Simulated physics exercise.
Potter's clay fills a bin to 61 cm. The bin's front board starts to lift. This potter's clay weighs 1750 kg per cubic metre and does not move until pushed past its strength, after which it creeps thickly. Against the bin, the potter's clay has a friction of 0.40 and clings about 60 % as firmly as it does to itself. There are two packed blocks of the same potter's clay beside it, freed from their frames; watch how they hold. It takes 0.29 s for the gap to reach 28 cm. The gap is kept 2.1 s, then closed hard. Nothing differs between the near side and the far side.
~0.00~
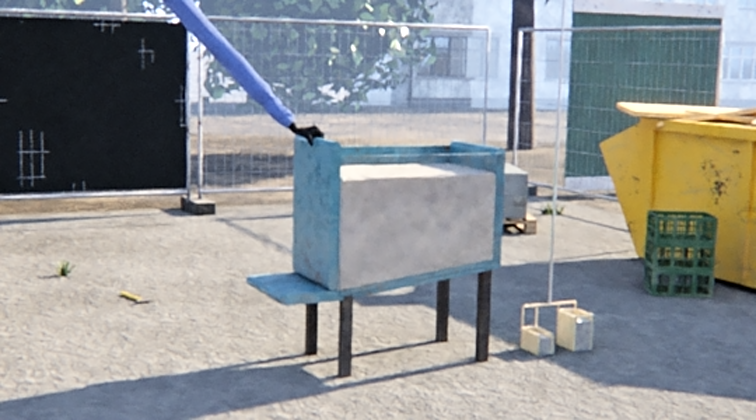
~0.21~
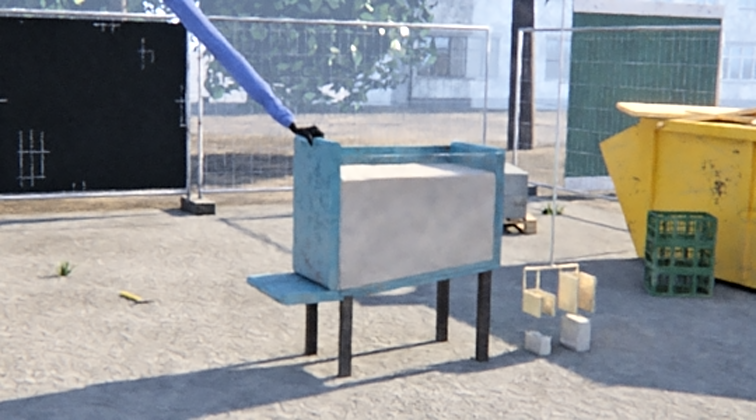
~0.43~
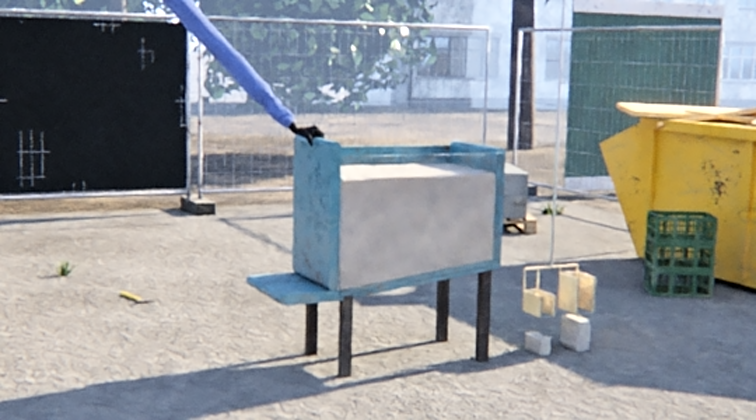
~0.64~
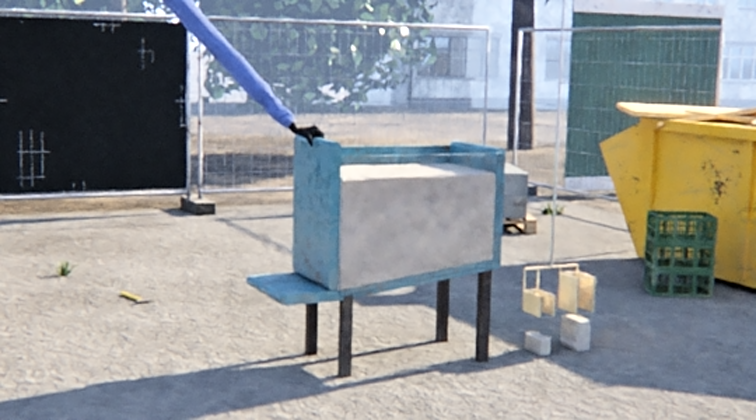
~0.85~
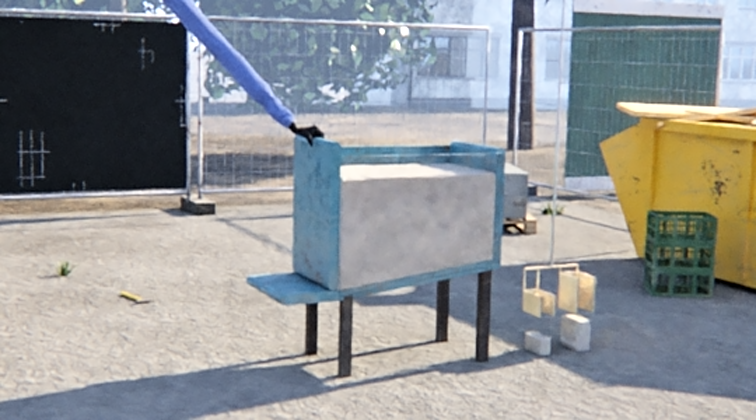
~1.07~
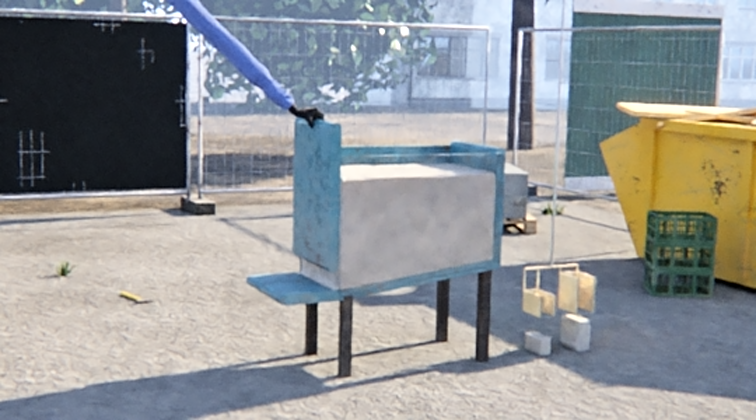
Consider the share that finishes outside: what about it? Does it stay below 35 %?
Yes, it stays below 35 %.
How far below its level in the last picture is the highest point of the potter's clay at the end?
The gap comes to about 2 centimetres.
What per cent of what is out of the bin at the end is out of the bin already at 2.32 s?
That figure sits at some 70 percent.
By 1.64 s, the hatch is 28 cm open and 7 % is out.
By 2.32 s, the hatch is 28 cm open and 15 % is out.
By 3.01 s, the hatch is 28 cm open and 17 % is out.
By 3.69 s, the hatch is 6.8 cm open and 20 % is out.
By 4.27 s, at the end, the hatch is shut and 21 % is out.
